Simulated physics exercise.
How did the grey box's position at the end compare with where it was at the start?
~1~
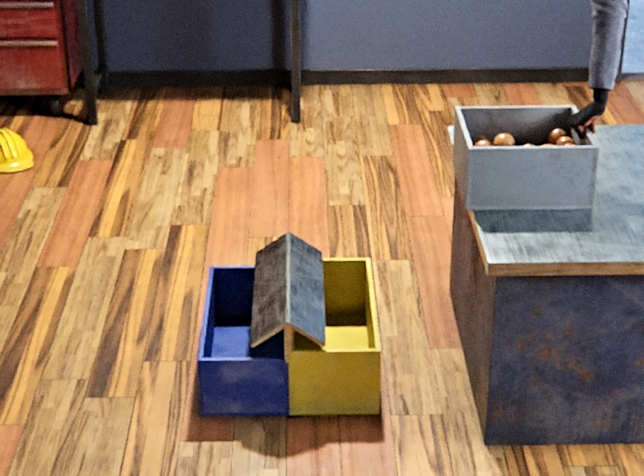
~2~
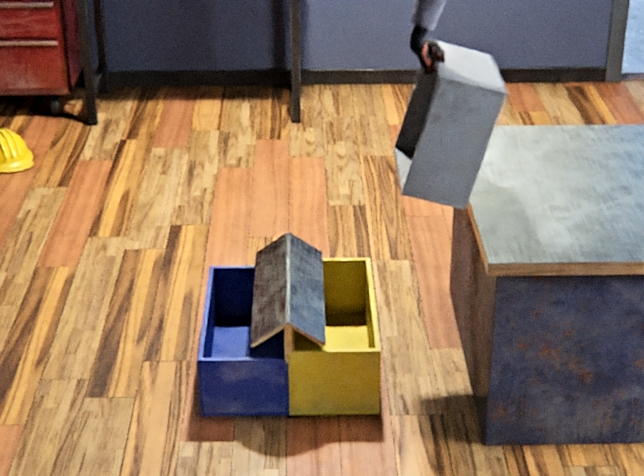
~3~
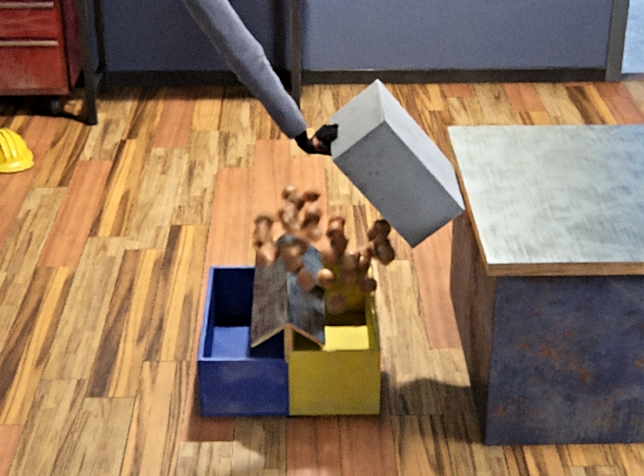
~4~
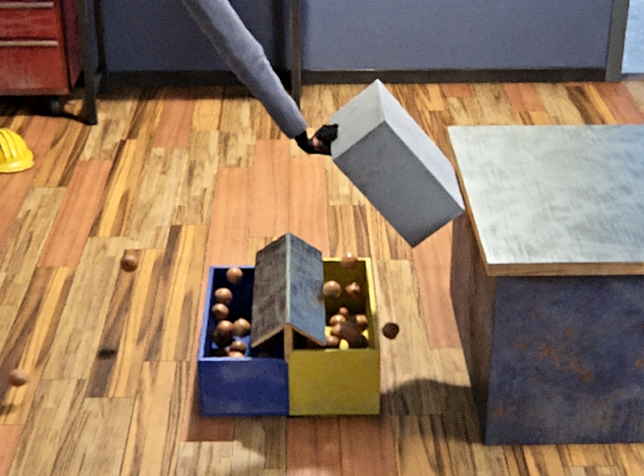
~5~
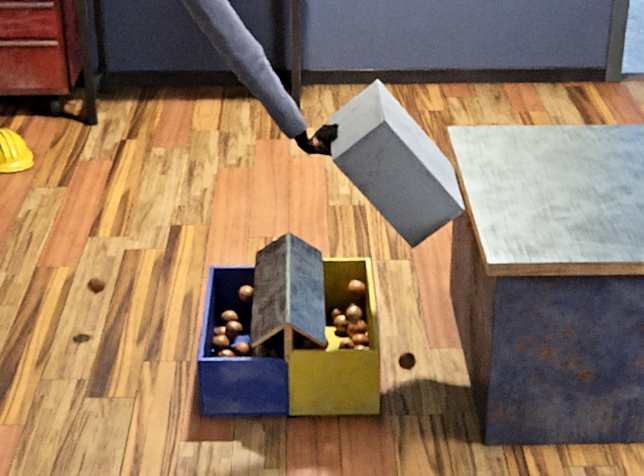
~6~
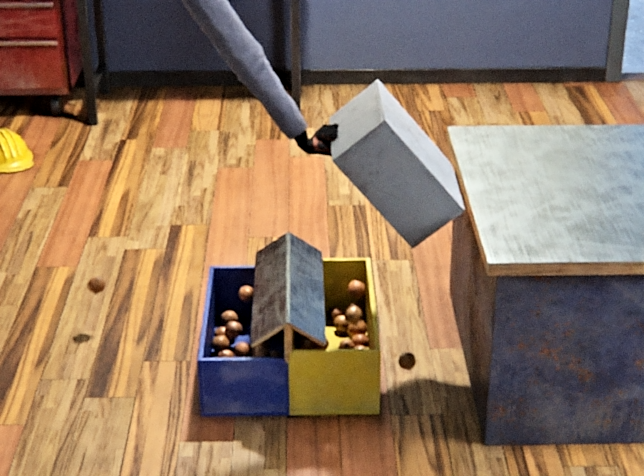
It started upright on the end of the bench, and by the end it was further left, held tipped over in the air off the bench, above and slightly to the right of the yellow box.
A grey-sleeved arm took a grey box off the end of a bench, swung it left and tipped it, spilling round brown onions over a ridge. They split between the yellow box and blue tote, with a few left on the floor either side.
